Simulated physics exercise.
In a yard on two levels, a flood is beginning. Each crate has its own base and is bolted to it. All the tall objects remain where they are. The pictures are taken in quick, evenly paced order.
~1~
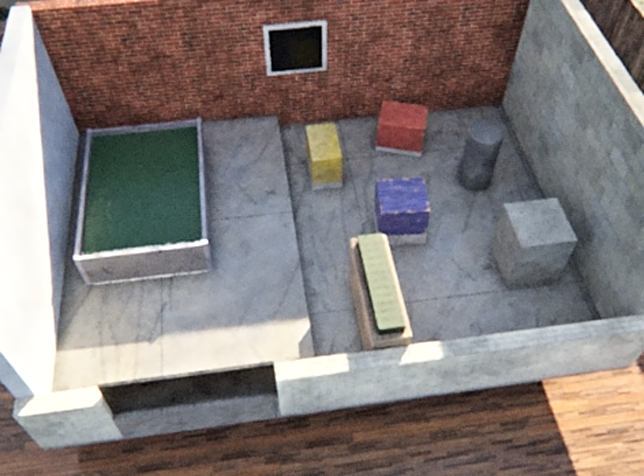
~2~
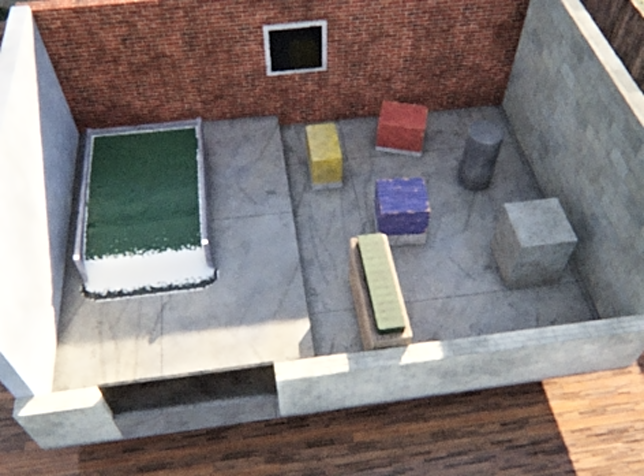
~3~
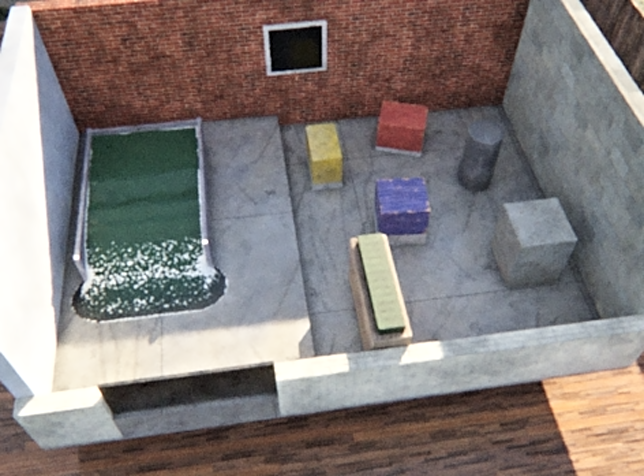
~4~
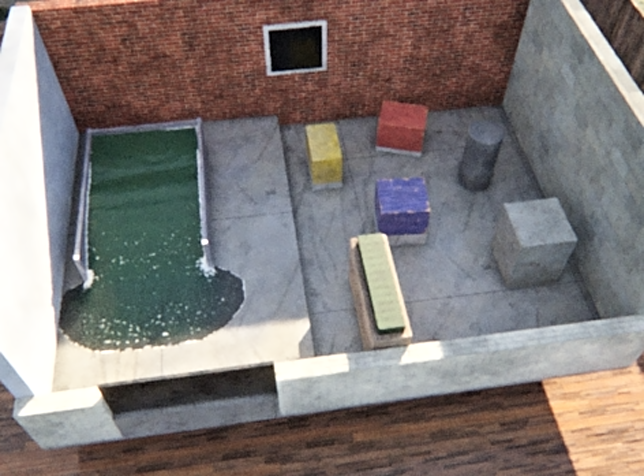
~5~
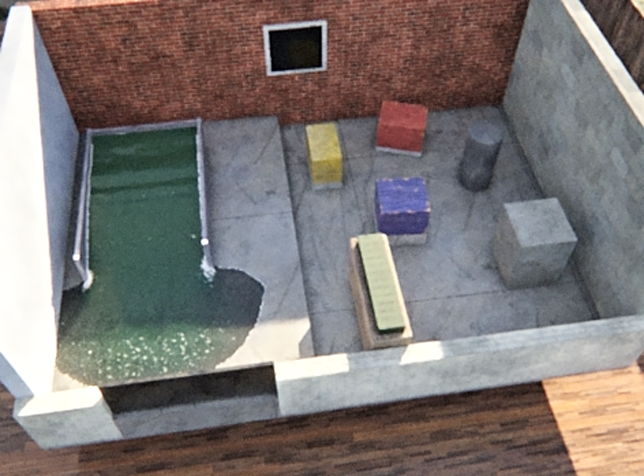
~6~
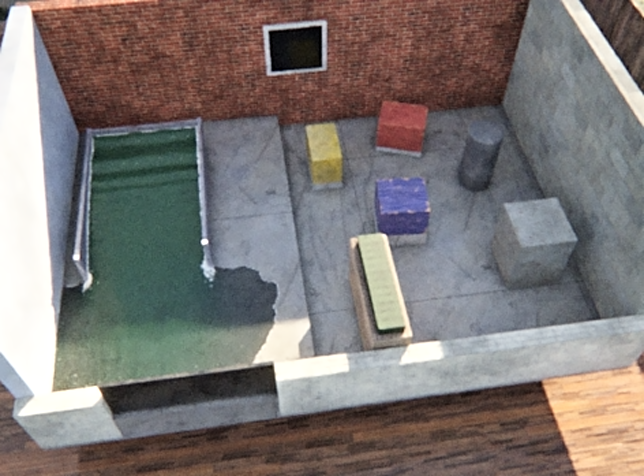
A small walled yard on two levels, with a brick back wall holding a dark square window, is seen from above at a fixed angle. Green water fills a pale-rimmed tank on the left, while yellow, red, blue and grey blocks, a grey cylinder and a green-topped box stand at right. The water bursts from the tank's near end, foaming white, and spreads across the left floor to its front edge.
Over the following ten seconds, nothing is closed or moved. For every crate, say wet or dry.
One by one: The yellow crate will be a wet one; the red crate will be a wet one; the blue crate will be a dry one.
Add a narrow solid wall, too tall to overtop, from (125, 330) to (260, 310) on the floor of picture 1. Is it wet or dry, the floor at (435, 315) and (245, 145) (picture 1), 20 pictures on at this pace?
In order, I'd call them bare and bare.
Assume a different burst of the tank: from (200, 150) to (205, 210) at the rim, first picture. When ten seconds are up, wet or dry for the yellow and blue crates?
So the yellow crate goes wet while the blue crate goes wet.
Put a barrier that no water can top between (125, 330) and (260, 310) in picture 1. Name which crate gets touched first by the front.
Answer: The one in blue.
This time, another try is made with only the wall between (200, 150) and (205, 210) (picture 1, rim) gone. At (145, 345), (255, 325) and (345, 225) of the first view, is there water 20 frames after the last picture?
In the order given, the spots are not soaked, not soaked and swamped.
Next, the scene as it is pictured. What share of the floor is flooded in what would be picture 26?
About 35 per cent.
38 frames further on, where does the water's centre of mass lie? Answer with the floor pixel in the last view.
Close to pixel (262, 246).
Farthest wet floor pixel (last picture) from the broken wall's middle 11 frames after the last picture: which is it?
Near (460, 365).
A moment on, water covers 20 % of the floor; the yellow crate not reached, the red crate not reached, the blue crate not reached.
Next, water covers 20 % of the floor; the yellow crate not reached, the red crate not reached, the blue crate not reached.
Then, water covers 35 % of the floor; the yellow crate water round its plinth, the red crate not reached, the blue crate not reached.
Later, water covers 65 % of the floor; the yellow crate water round its plinth, the red crate water round its plinth, the blue crate water round its plinth.
In the end, water covers 85 % of the floor; the yellow crate was topped, the red crate was topped, the blue crate stayed above the water.
